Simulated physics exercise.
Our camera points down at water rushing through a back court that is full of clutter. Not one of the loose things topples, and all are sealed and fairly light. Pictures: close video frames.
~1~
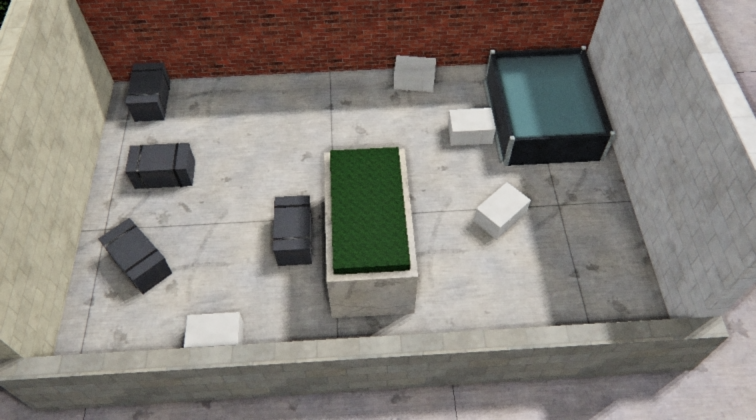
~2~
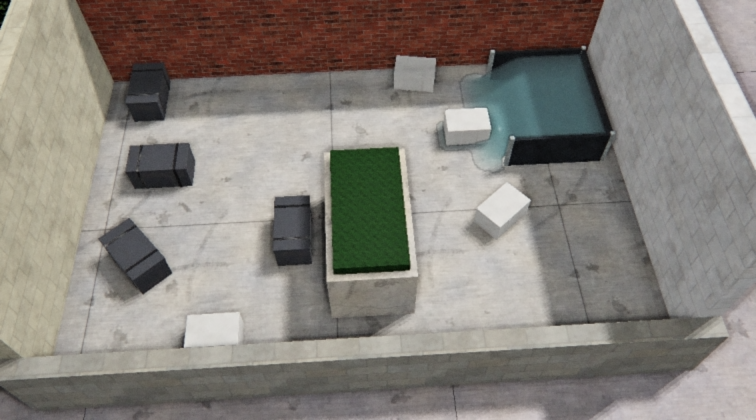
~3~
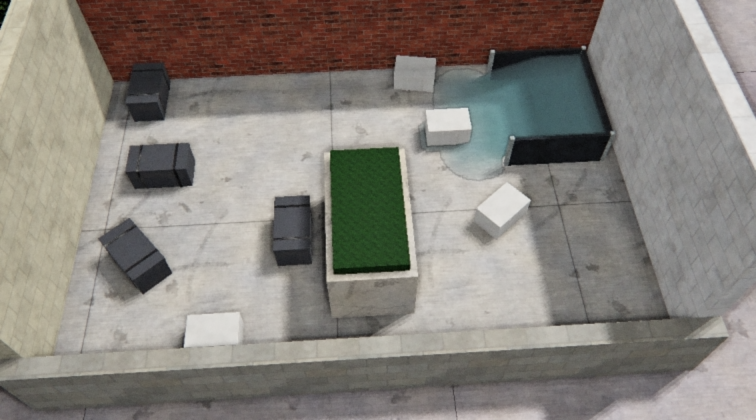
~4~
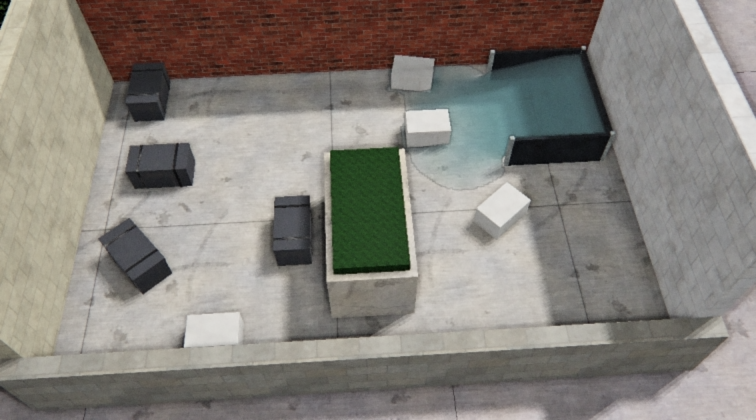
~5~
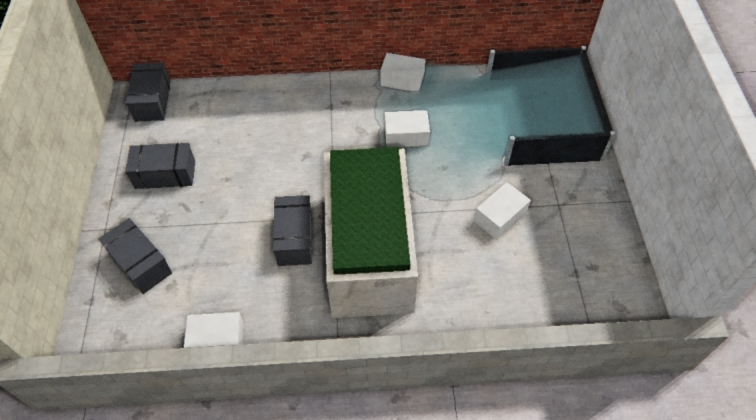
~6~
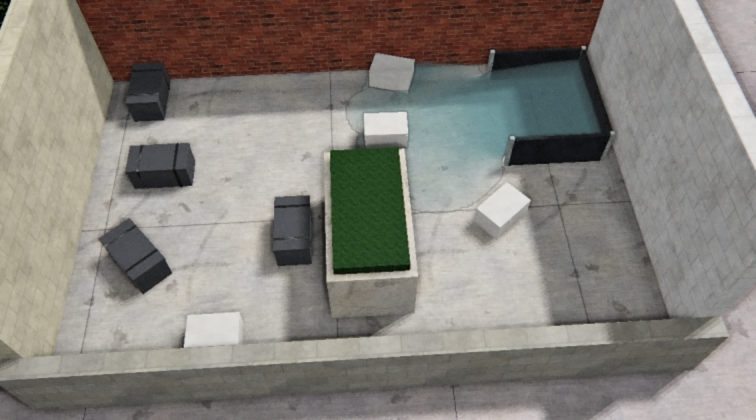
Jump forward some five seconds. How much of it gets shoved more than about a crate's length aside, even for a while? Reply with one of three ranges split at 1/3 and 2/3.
1/3 to 2/3.
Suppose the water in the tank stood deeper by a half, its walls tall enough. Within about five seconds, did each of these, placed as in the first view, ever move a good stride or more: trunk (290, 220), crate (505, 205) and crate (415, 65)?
Item by item: Missed the mark, then missed the mark, then cleared the mark.
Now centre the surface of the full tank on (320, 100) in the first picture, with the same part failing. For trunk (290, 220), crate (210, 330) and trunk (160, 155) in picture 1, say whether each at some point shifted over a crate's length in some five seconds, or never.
First never went far, then displaced far, then displaced far.
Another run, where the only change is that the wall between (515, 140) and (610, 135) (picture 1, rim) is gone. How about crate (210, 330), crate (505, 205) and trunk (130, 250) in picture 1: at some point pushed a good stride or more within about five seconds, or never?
One after the other: Swept aside, that far or more, less than that.
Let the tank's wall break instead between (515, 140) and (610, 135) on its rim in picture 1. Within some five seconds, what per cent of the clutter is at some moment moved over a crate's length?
About 20 per cent.
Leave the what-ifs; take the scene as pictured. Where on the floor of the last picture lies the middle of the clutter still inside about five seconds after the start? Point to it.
I'd put it at roughly (226, 224).
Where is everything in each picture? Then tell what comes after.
The first frame shows a crate at (472, 120), on the bottom; a crate at (415, 66), on the bottom; 0 of 8 have shifted.
The second frame shows a crate at (468, 119) rests on the ground, close to its start; a crate at (415, 66) rests on the ground; 1 of 8 have shifted.
The third frame shows a crate at (448, 120), on the bottom, a stride from its start; a crate at (415, 66), on the bottom; 1 of 8 have shifted.
The fourth frame shows a crate at (428, 121) rests on the ground, a stride from its start; a crate at (413, 66) rests on the ground, close to its start; 1 of 8 have shifted.
The fifth frame shows a crate at (407, 122) rests on the ground, a stride from its start; a crate at (403, 65), on the bottom, close to its start; 2 of 8 have shifted.
The sixth frame shows a crate at (386, 123) rests on the ground, a stride from its start; a crate at (392, 65) rests on the ground, a stride from its start; 2 of 8 have shifted.
A moment on, 2 of 8 are well off their spots; 0 afloat.
Next, 2 of 8 are well off their spots; 2 afloat.
Later, 3 of 8 are well off their spots; 4 afloat.
In the end, 4 of 8 are well off their spots, and 4 have been at some point; 4 afloat.
